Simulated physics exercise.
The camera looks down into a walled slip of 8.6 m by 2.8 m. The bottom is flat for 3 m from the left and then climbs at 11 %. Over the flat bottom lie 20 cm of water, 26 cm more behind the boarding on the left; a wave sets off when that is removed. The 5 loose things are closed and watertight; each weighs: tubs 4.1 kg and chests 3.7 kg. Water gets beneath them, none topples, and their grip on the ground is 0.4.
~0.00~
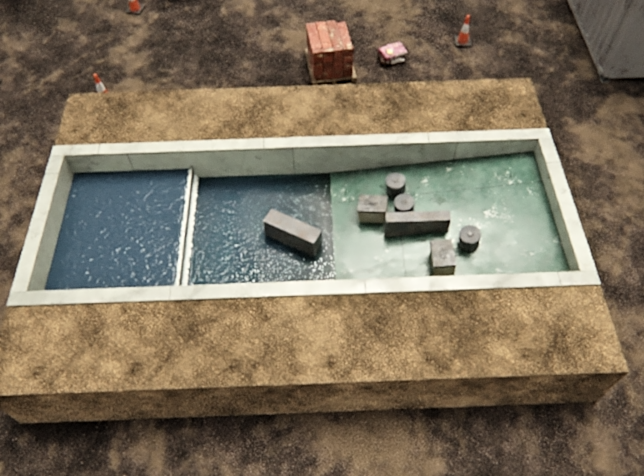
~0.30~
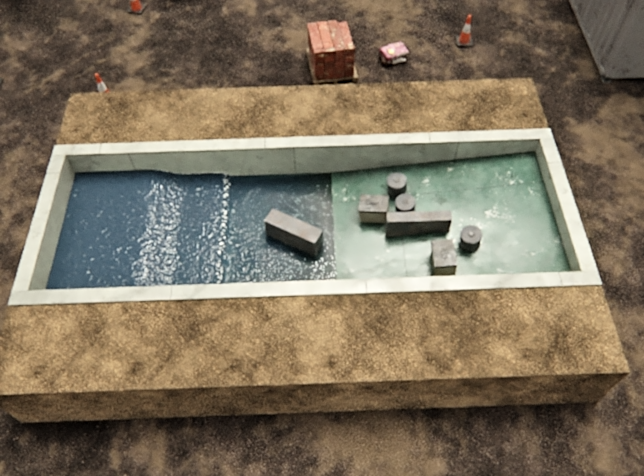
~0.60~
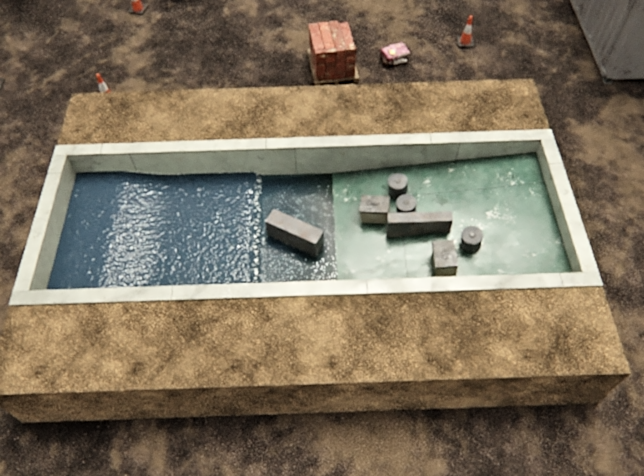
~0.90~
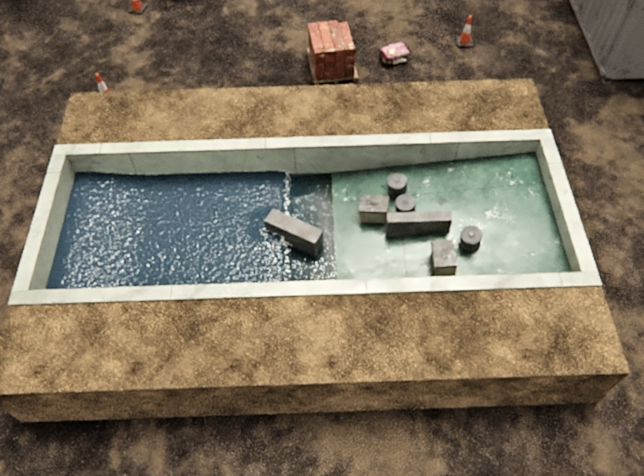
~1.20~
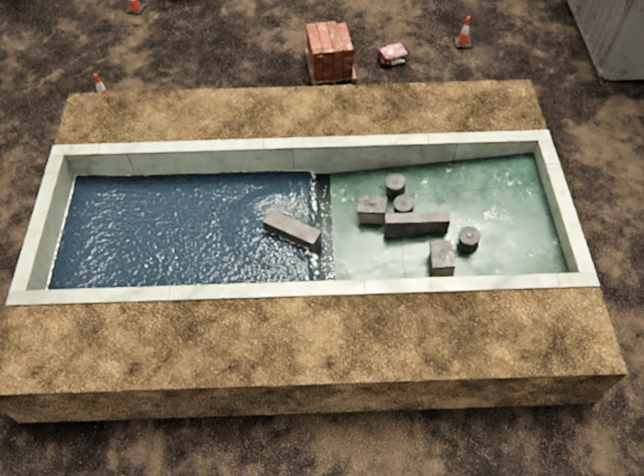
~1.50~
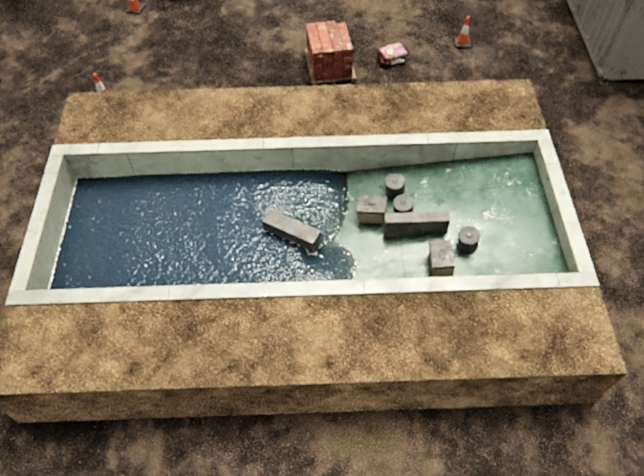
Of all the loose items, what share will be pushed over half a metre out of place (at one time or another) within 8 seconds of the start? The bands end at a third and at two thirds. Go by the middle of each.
Share: Two thirds or more.
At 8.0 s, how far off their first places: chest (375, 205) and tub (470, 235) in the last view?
In turn: 250 cm, 20 cm.
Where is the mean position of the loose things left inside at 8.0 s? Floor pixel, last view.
At about (305, 230).
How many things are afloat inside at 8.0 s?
I count 4.
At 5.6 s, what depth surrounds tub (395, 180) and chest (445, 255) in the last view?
Roughly 6 and 4 cm.
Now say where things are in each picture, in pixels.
The first picture shows a tub at (406, 202), on the bottom; a tub at (397, 180) rests on the ground; water covers 13.0 m2; 0 of 5 have shifted.
The second picture shows a tub at (407, 202) rests on the ground; a tub at (399, 180) rests on the ground; water covers 13.0 m2; 0 of 5 have shifted.
The third picture shows a tub at (408, 202), on the bottom; a tub at (400, 181) rests on the ground; water covers 13.0 m2; 0 of 5 have shifted.
The fourth picture shows a tub at (407, 202), on the bottom; a tub at (399, 181) rests on the ground; 13.0 m2 under water; 0 of 5 have shifted.
The fifth picture shows a tub at (406, 203), on the bottom; a tub at (397, 181), on the bottom; 13.0 m2 under water; 0 of 5 have shifted.
The sixth picture shows a tub at (405, 203) rests on the ground; a tub at (397, 181) rests on the ground; water covers 13.7 m2; 0 of 5 have shifted.
After 2.1 s 0 of 5 are over 50 cm from their spots; 0 afloat.
After 3.6 s 2 of 5 are over 50 cm from their spots; 3 afloat.
After 5.6 s 1 of 5 are over 50 cm from their spots; 4 afloat.
After 8.0 s 4 of 5 are over 50 cm from their spots, and 4 have been at some point; 4 afloat.
